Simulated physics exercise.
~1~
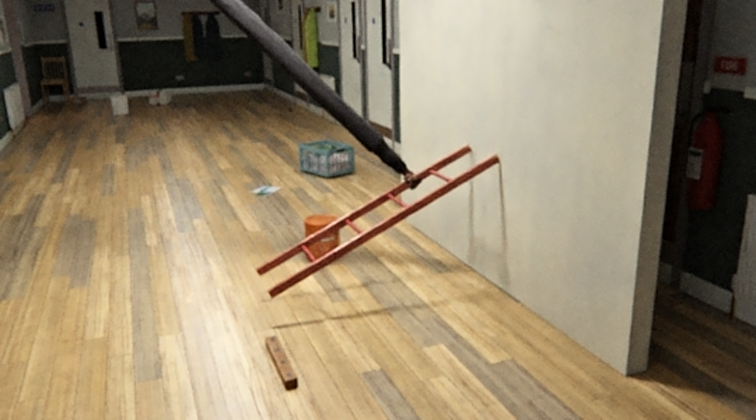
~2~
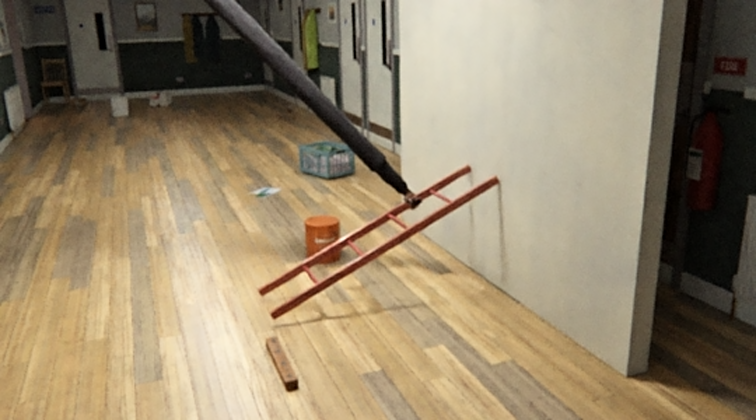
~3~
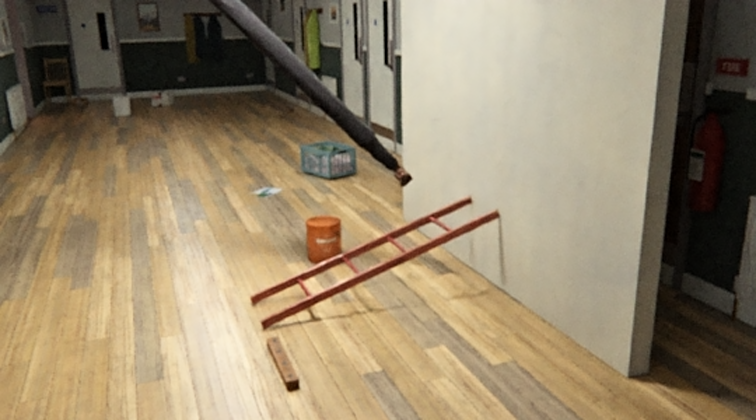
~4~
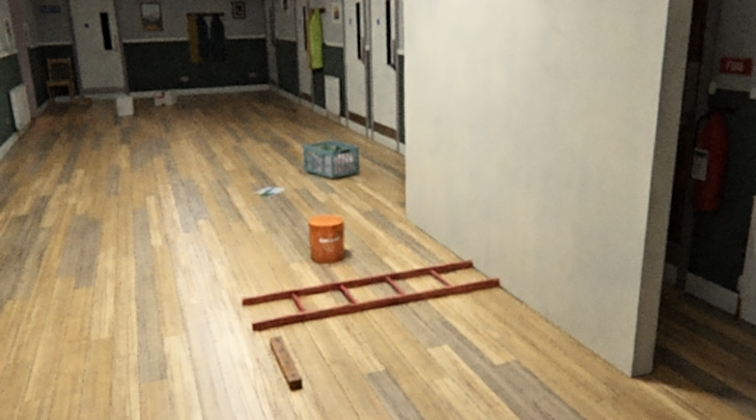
A red gate propped against a white wall by a dark arm slipping down once released, ending flat on the wooden floor.
